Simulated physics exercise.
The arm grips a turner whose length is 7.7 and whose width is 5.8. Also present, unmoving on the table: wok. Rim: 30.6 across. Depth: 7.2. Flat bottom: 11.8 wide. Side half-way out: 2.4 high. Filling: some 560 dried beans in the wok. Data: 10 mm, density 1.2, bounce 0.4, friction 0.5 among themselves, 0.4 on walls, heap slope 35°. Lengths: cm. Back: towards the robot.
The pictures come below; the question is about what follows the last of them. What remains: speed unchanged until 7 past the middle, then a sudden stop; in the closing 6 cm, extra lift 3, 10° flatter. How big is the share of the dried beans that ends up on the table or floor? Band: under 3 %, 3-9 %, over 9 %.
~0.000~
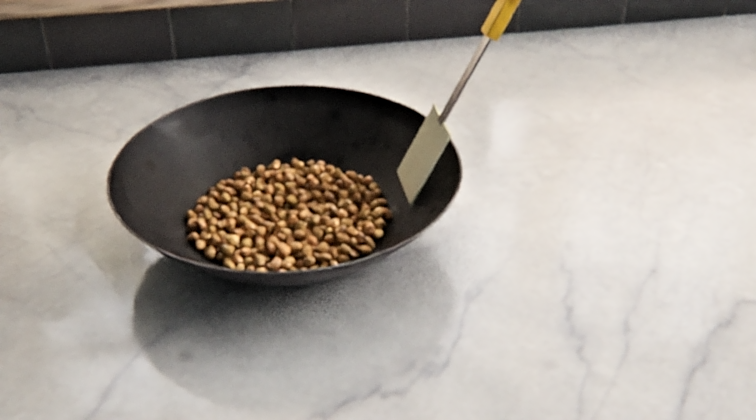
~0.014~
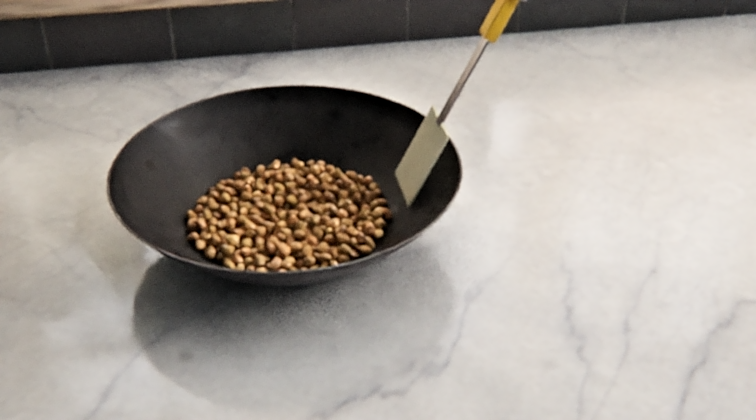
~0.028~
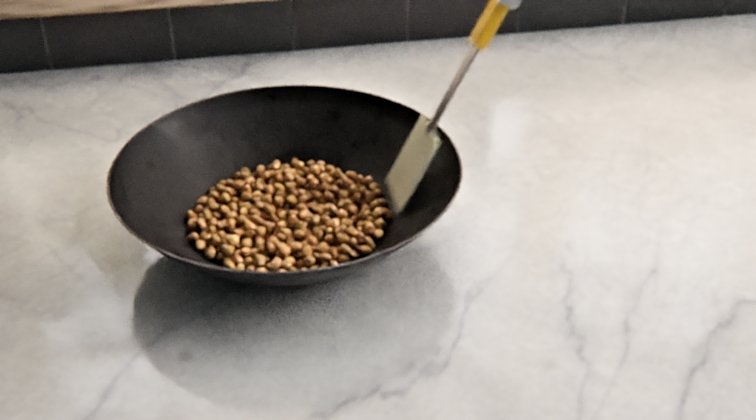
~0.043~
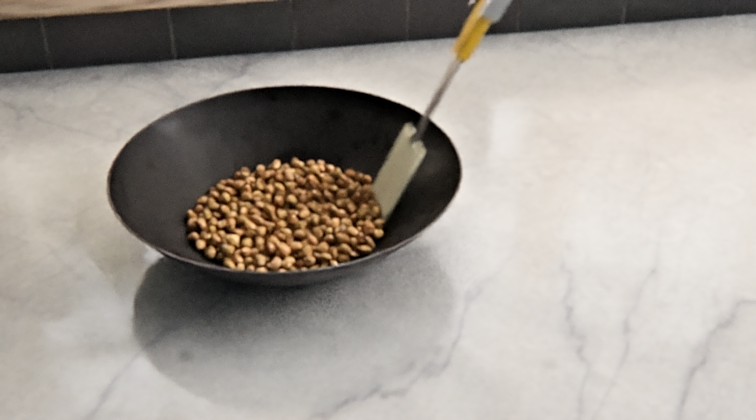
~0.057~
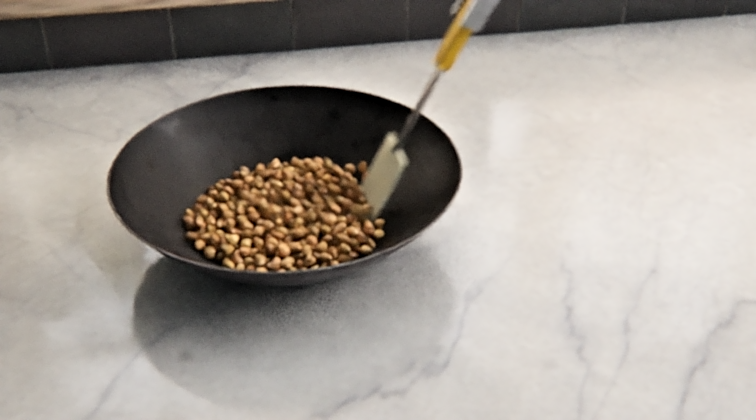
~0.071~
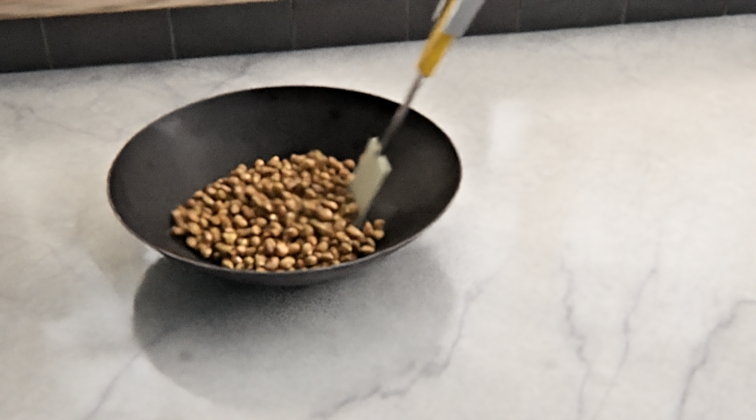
3-9 %.
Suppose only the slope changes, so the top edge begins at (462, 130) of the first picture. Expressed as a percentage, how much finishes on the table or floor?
Roughly 5%.
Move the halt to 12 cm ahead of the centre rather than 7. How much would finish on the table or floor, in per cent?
It would come to roughly 30 percent.
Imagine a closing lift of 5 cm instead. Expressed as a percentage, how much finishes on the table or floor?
About 5 per cent.
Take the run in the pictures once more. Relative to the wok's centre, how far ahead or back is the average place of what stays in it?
Roughly 4.0 centimetres ahead.
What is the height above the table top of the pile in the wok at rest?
It reaches about 7.5 cm.
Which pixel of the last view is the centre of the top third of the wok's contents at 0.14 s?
(231, 205).
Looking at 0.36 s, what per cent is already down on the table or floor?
My estimate is roughly 2 %.
After 0.11 s, sloping 64°, highest piece 6 above the table; 555 in the wok.
After 0.14 s, sloping 61°, highest piece 8 above the table; 555 in the wok.
After 0.36 s, sloping 54°, highest piece 8 above the table; 530 in the wok, 8 on the table or floor, 17 on the blade or in flight.
After 1.41 s, sloping 54°, highest piece 8 above the table; 530 in the wok, 25 on the table or floor.
In the end, 530 in the wok, 25 on the table or floor. That is 5 % on the table or floor.
